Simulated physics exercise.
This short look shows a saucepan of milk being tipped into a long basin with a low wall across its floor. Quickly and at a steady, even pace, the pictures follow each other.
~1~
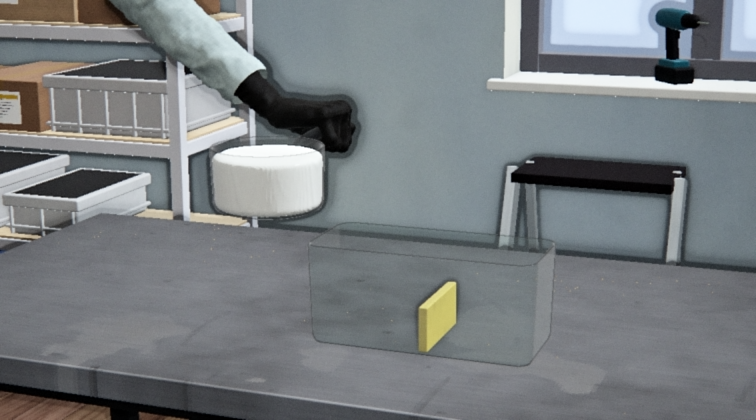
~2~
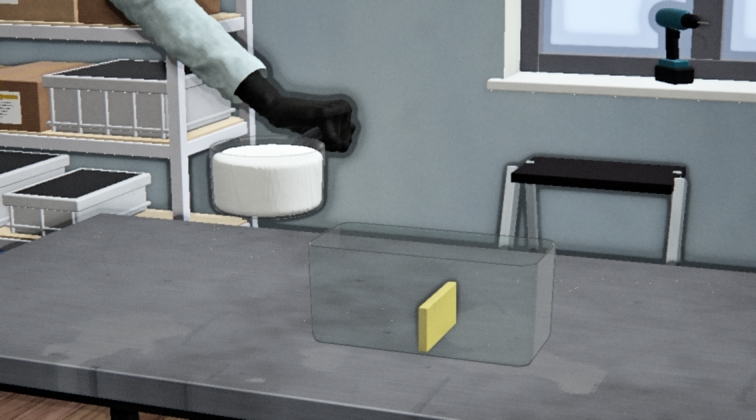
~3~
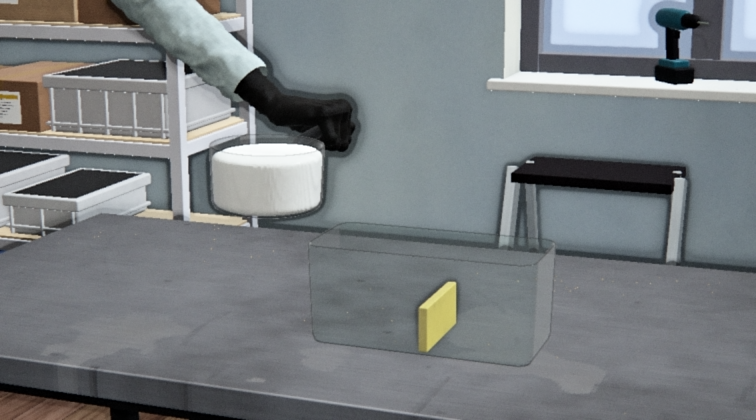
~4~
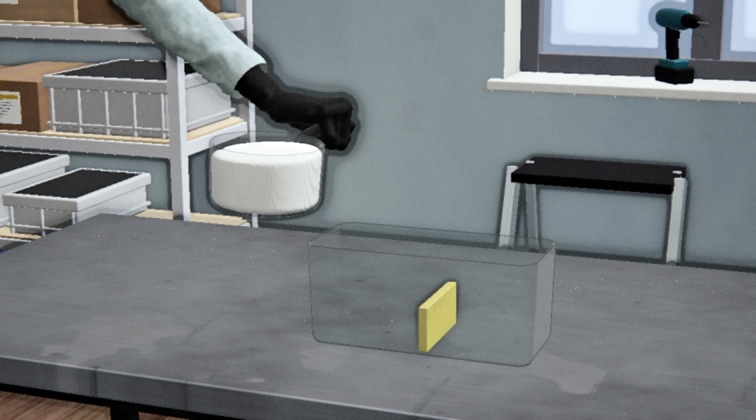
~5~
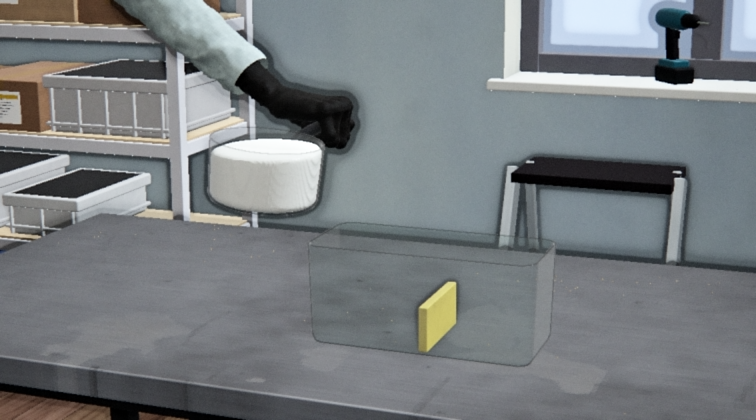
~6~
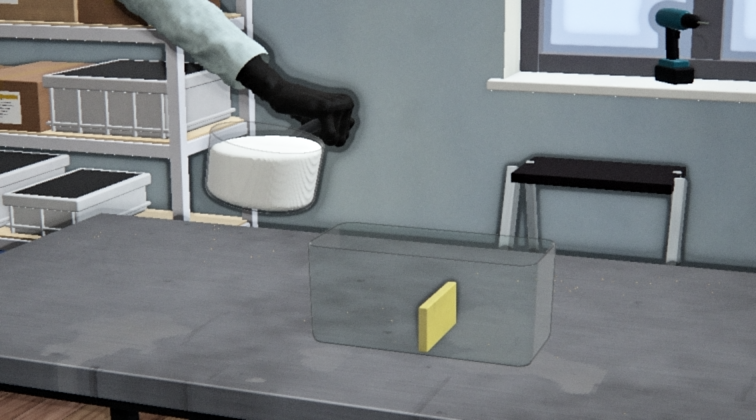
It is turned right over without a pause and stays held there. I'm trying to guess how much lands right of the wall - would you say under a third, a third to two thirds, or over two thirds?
I would say under a third.
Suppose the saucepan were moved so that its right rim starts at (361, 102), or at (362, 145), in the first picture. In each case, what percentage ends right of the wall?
The first start yields 80 per cent, the second 60 per cent.
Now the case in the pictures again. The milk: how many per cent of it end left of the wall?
I'd put it near 90 per cent.
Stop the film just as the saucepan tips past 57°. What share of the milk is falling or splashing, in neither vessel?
It comes to around 25 per cent.
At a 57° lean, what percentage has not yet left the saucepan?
Near 65 percent is still in there.
A moment on, the saucepan is tipped part way and 67 per cent is still to pour, 9 is left of the wall and 0 right of it.
Next, the saucepan is tipped on its side and 17 per cent is still to pour, 66 is left of the wall and 1 right of it.
Then the saucepan is tipped on its side and 2 per cent is still to pour, 91 is left of the wall and 4 right of it.
Later the saucepan is tipped on its side and 0 per cent is still to pour, 90 is left of the wall and 9 right of it.
Finally, 90 per cent lies left of the wall, 9 right of it and 1 outside.
